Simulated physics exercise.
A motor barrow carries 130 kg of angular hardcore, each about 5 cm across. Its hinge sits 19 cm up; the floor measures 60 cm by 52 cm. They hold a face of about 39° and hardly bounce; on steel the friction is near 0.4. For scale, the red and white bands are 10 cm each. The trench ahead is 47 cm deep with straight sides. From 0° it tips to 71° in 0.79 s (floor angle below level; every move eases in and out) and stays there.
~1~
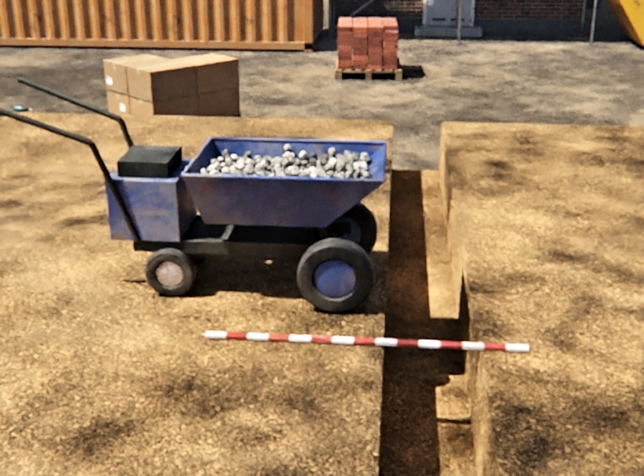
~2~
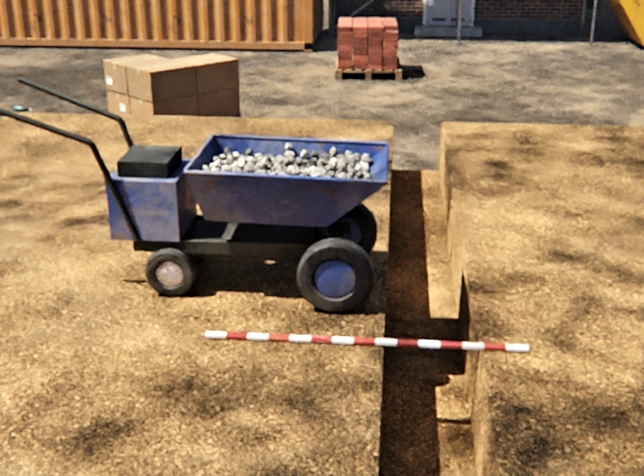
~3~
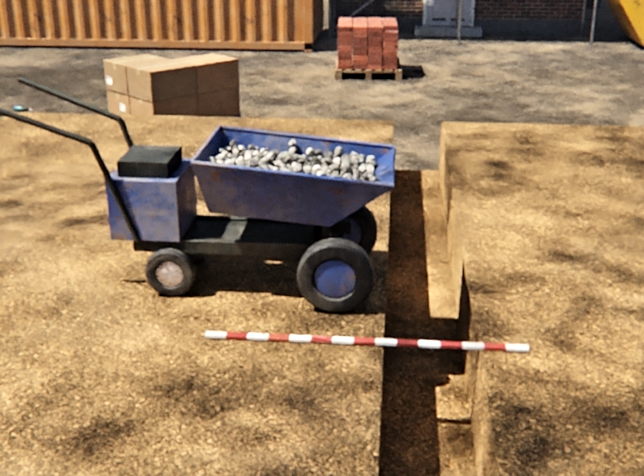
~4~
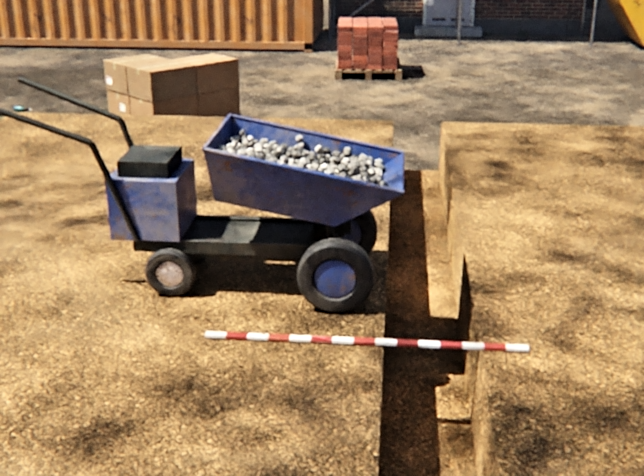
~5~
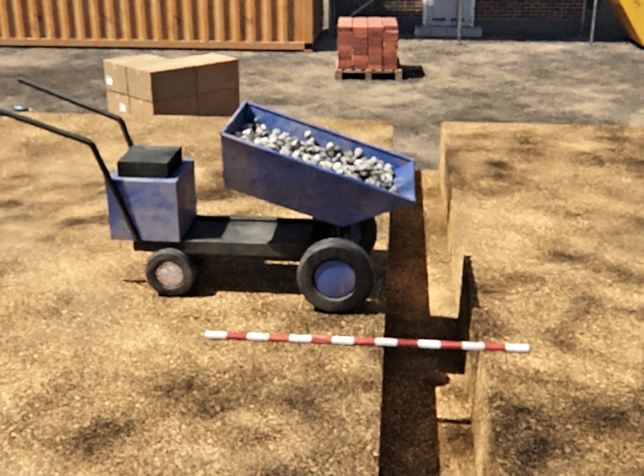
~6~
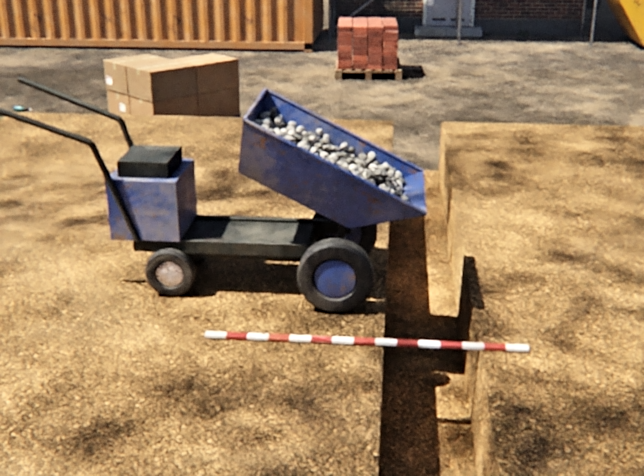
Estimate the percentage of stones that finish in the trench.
About 43 per cent.
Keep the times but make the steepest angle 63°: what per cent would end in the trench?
In that case some 50 per cent.
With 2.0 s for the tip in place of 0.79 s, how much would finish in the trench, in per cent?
In that case some 60 per cent.
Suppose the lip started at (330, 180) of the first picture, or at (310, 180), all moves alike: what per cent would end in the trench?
First some 95, then 100 per cent.
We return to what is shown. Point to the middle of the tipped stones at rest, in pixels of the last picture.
Their middle is at about (485, 287).
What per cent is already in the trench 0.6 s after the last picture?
About 10 per cent by then.
Then, 0.3 s after the last picture the floor is at 60°, 100 % in the skip; the foremost stones are at (439, 238).
Then, 0.6 s after the last picture the floor is at 71°, 68 % in the skip, 12 % in the trench, 19 % past the trench; the foremost stones are at (509, 289).
Then, 0.9 s after the last picture the floor is at 71°, 13 % in the skip, 29 % in the trench, 58 % past the trench; the foremost stones are past the picture's edge.
Then, 2.9 s after the last picture the floor is at 71°, 0 % in the skip, 43 % in the trench, 57 % past the trench; the foremost stones are past the picture's edge.
